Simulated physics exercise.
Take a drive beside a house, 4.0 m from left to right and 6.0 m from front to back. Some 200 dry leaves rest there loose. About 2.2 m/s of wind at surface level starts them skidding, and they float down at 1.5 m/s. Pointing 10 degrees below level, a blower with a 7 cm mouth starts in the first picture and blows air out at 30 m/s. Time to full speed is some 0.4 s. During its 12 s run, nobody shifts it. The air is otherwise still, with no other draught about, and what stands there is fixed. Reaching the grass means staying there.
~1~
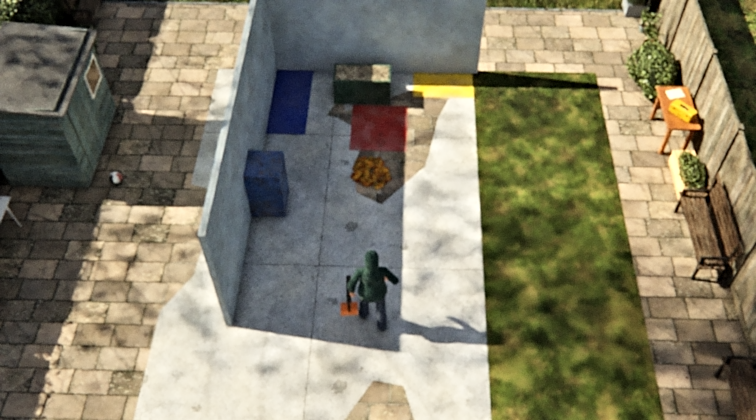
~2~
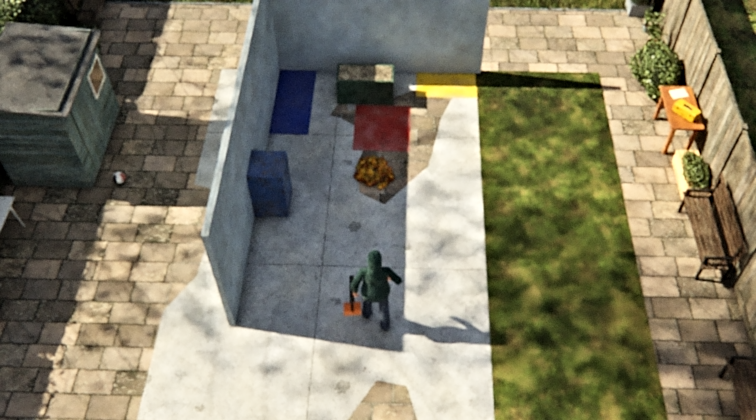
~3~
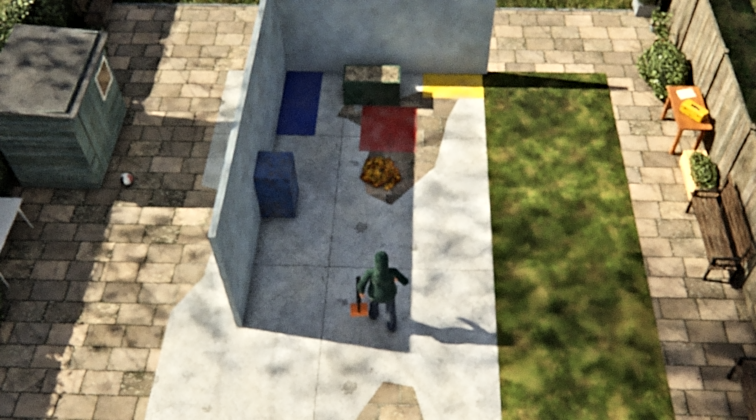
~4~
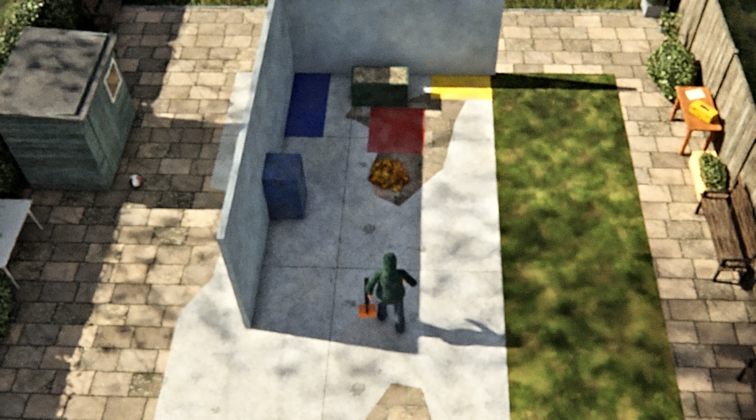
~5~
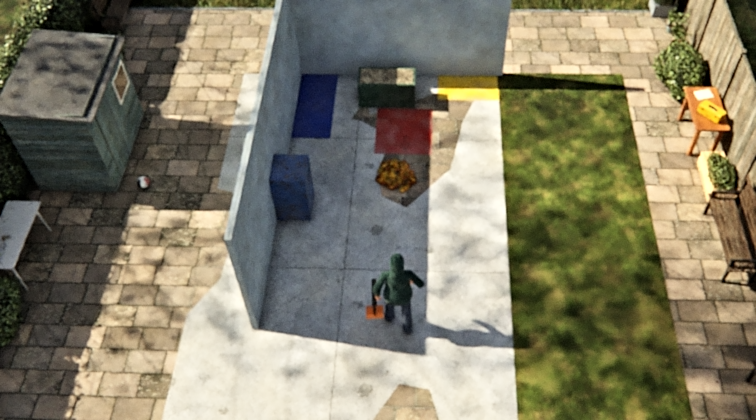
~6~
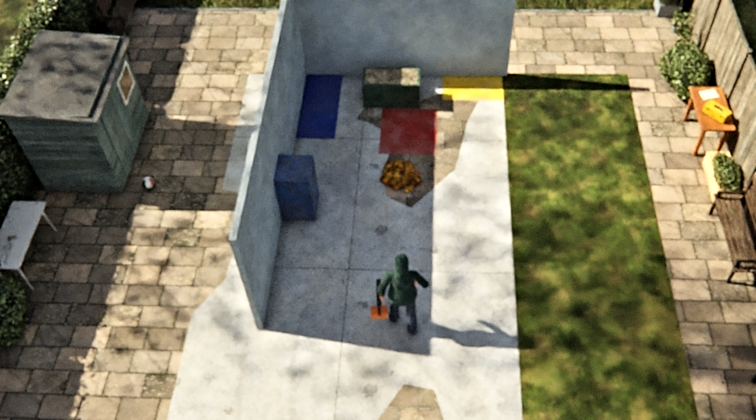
The view drifts slightly, sliding the whole scene to the right, while a green figure holding a blower with an orange end stands still on a walled drive, facing a small heap of dry leaves that stays unmoved.
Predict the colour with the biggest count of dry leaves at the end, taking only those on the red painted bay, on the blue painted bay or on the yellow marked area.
I would say red ends with the biggest count.
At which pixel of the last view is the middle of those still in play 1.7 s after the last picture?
Roughly pixel (410, 130).
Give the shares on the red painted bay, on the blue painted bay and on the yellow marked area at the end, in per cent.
I'd put it at around 70 % for red, 0 % for blue and 2 % for yellow.
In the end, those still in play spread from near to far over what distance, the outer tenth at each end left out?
About 1.2 m.
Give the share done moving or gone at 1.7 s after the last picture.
Some 10 per cent.
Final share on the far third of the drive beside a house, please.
Around 90 per cent.
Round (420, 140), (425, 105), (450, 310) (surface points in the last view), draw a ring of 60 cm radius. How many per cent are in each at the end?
30 %, 60 %, 0 %.
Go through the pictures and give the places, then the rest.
The middle of the dry leaves is near (369, 174), none has stirred yet and the mouth of the blower is at (348, 277), in the first picture.
The middle of the dry leaves is near (372, 173), none has stirred yet, the yellow marked area is centred on (446, 85), the blue painted bay is centred on (294, 101) and the red painted bay is centred on (382, 128), in the second picture.
The middle of the dry leaves is near (379, 174), none has stirred yet, the top of a bin is at (273, 165) and the top of a planter is at (372, 74), in the third picture.
The middle of the dry leaves is near (387, 175) and none has stirred yet, in the fourth picture.
The middle of the dry leaves is near (394, 176) and none has stirred yet, in the fifth picture.
The middle of the dry leaves is near (398, 176) and none has stirred yet, in the sixth picture.
Then, 1.7 s after the last picture, 90 % are on the move or not yet settled, 0 % are on the yellow marked area, 0 % on the blue painted bay and 70 % on the red painted bay; the middle of those still in play is near (410, 130).
Then, 3.1 s after the last picture, 78 % are on the move or not yet settled, 0 % are on the yellow marked area, 0 % on the blue painted bay and 78 % on the red painted bay; the middle of those still in play is near (412, 124).
Then, 5.8 s after the last picture, 70 % are on the move or not yet settled, 0 % are on the yellow marked area, 0 % on the blue painted bay and 78 % on the red painted bay; the middle of those still in play is near (416, 118).
Then, 11.2 s after the last picture, at the end, 2 % are on the yellow marked area, 0 % on the blue painted bay and 74 % on the red painted bay; the middle of those still in play is near (418, 116).
